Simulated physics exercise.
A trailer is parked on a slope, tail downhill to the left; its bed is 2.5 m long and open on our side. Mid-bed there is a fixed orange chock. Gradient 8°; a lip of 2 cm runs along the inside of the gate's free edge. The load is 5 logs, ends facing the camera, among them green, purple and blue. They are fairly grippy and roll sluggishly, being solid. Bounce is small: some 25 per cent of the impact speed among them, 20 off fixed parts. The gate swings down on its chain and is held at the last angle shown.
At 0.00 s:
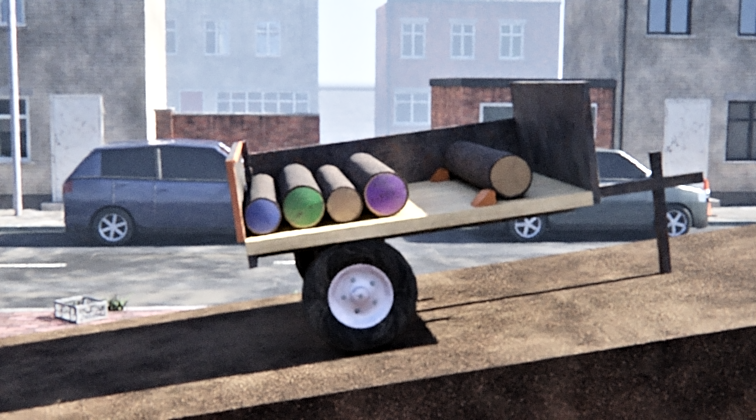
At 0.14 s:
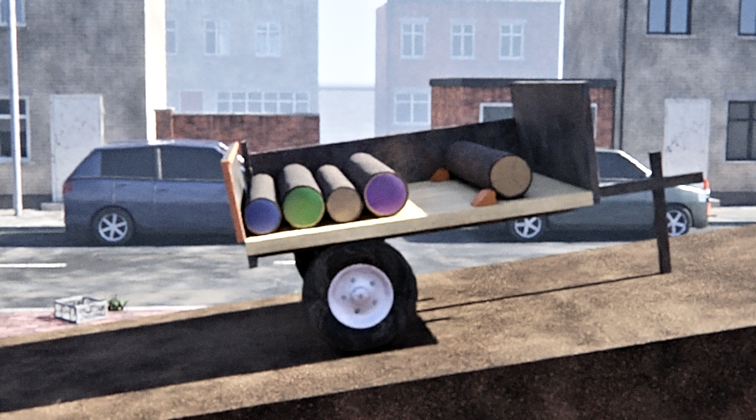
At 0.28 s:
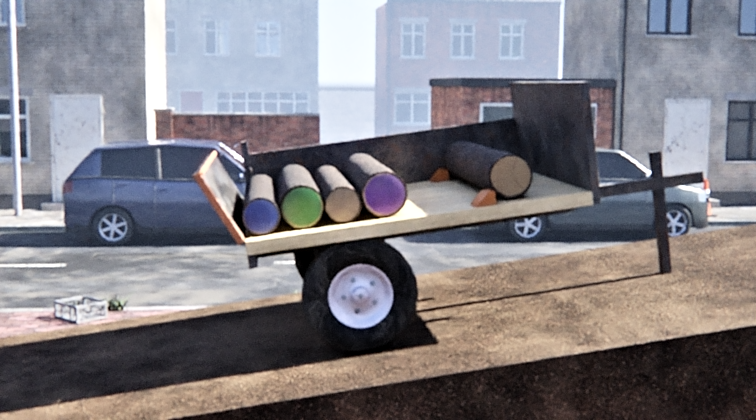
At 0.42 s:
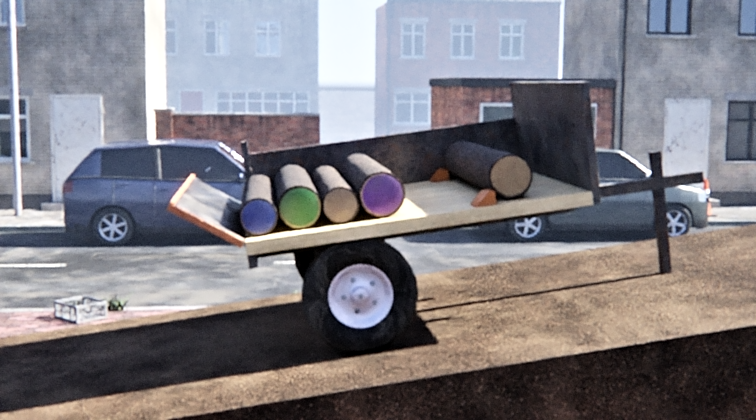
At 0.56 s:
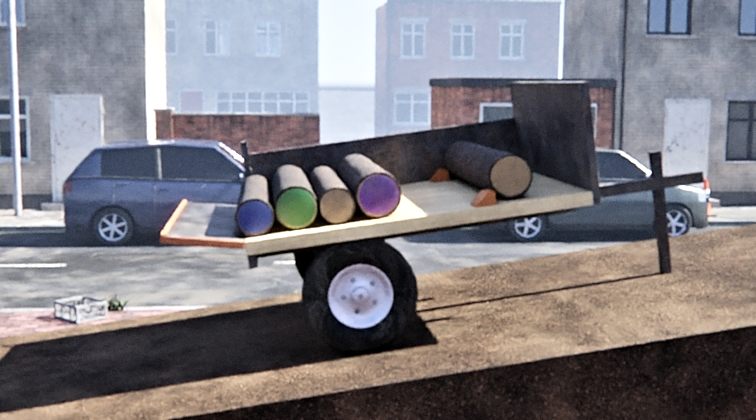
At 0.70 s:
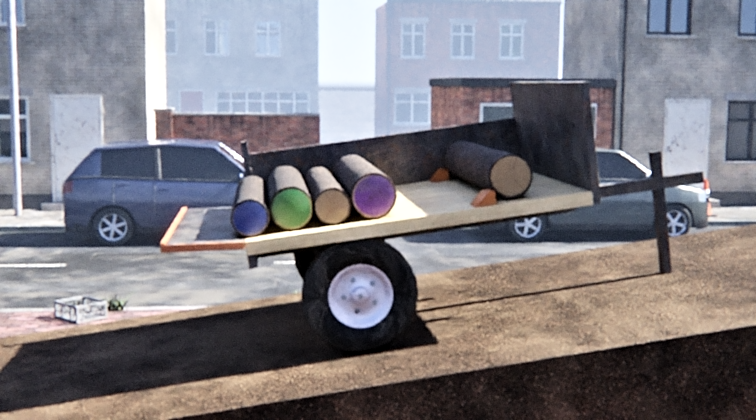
Parked trailer on a slope lowering its left tailgate to nearly level, the four grouped logs then rolling slightly left.
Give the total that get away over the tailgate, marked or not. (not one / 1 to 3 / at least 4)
Out of 5: Not one.
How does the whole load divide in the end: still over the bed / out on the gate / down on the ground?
3, 2 and 0.
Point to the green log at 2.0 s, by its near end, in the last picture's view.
Around (236, 216).
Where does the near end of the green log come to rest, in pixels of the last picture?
Near (218, 217).
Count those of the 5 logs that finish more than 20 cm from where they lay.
The count is 4.
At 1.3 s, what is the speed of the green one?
About 0.3 m/s.
After 1.3 s, green is on the bed, 15 cm short of the hinge, rolling left; purple is on the bed, 75 cm short of the hinge, rolling left; blue is on the gate, 15 cm past the hinge, rolling left; 0 of 5 are out.
After 2.0 s, green is on the gate, 5 cm past the hinge, rolling left; purple is on the bed, 55 cm short of the hinge, rolling left; blue is on the gate, 35 cm past the hinge, rolling left; 0 of 5 are out.
At rest (2.8 s), green is on the gate, 15 cm past the hinge; purple is on the bed, 45 cm short of the hinge; blue is on the gate, 50 cm past the hinge; 0 of 5 are out.
